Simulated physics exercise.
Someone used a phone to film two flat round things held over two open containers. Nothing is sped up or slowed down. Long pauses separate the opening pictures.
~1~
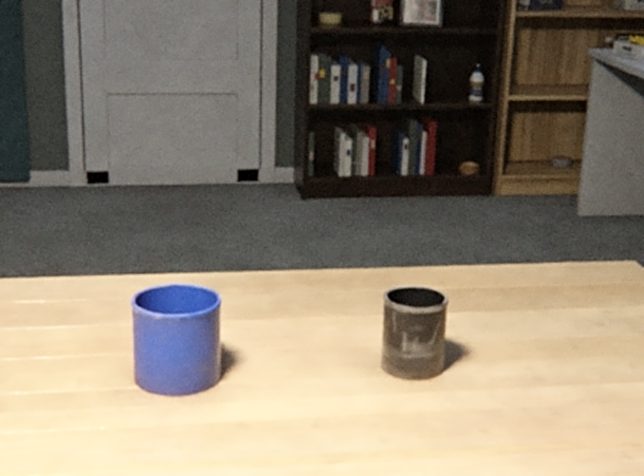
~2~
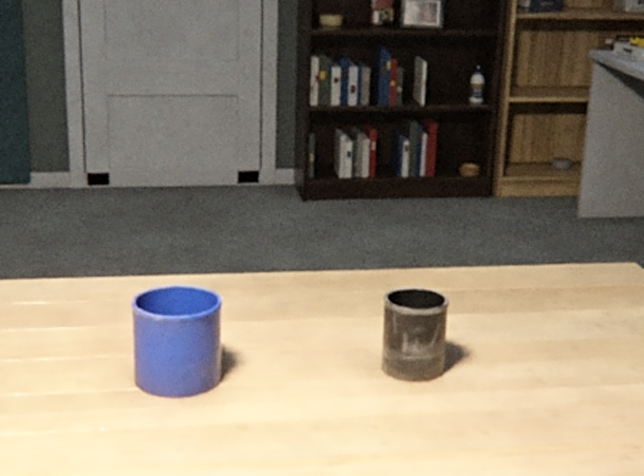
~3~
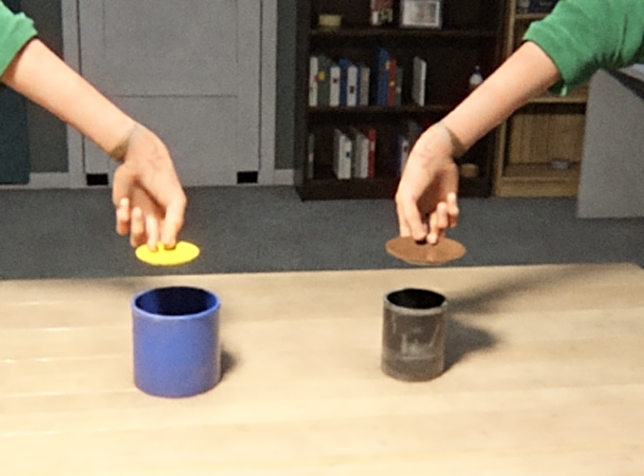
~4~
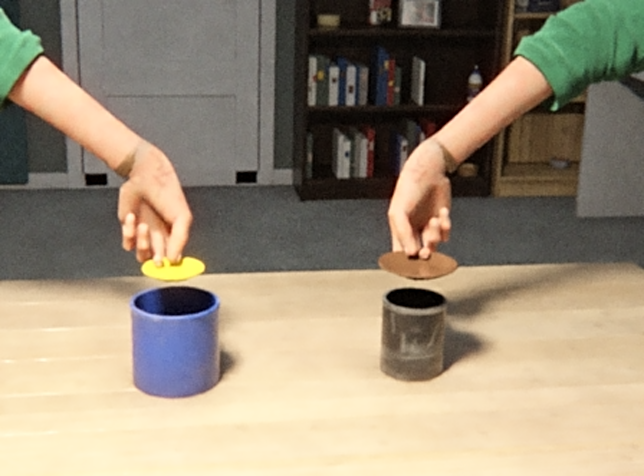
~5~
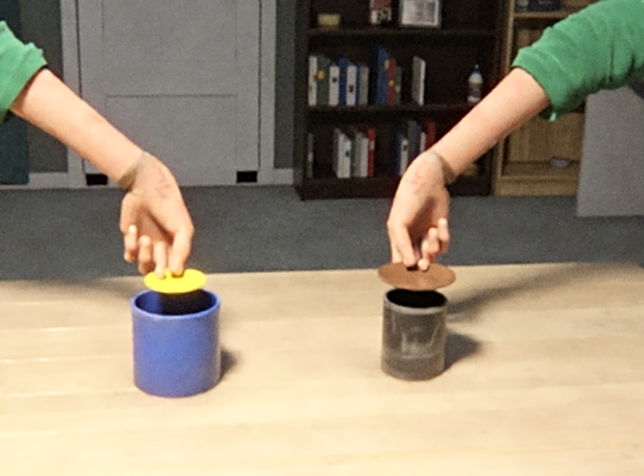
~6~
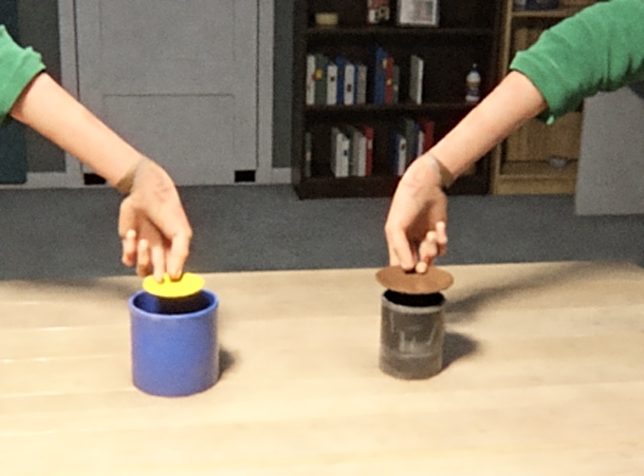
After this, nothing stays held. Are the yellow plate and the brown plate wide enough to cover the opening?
The yellow plate goes down in; the brown plate is held up.
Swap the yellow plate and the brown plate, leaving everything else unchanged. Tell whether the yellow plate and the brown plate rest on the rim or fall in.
Swapped, the yellow plate does not fall in; the brown plate tumbles in.
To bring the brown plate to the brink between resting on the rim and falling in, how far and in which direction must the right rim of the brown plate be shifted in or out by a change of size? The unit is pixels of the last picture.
12 pixels or so, to the left.
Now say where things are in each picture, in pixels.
In the first frame, right beaker (414, 332).
In the second frame, left beaker (177, 340).
In the third frame, still on the way; yellow plate (168, 255); right beaker (413, 334).
In the fourth frame, still on the way; brown plate (418, 267); left beaker (176, 341).
In the fifth frame, still on the way; yellow plate (176, 283); right beaker (413, 333).
In the sixth frame, in place, still held; yellow plate (174, 288); brown plate (414, 282); left beaker (175, 340).
Then, 0.12 s after the last picture, yellow plate moved a little near (174, 309); brown plate moving near (414, 291).
Then, 0.18 s after the last picture, yellow plate falling near (175, 353); brown plate sitting on the rim near (414, 292).
Then, 0.30 s after the last picture, yellow plate down below near (175, 362); brown plate sitting on the rim near (414, 292).
At rest, the yellow plate falls in, near (175, 371); the brown plate rests on the rim, near (414, 292).
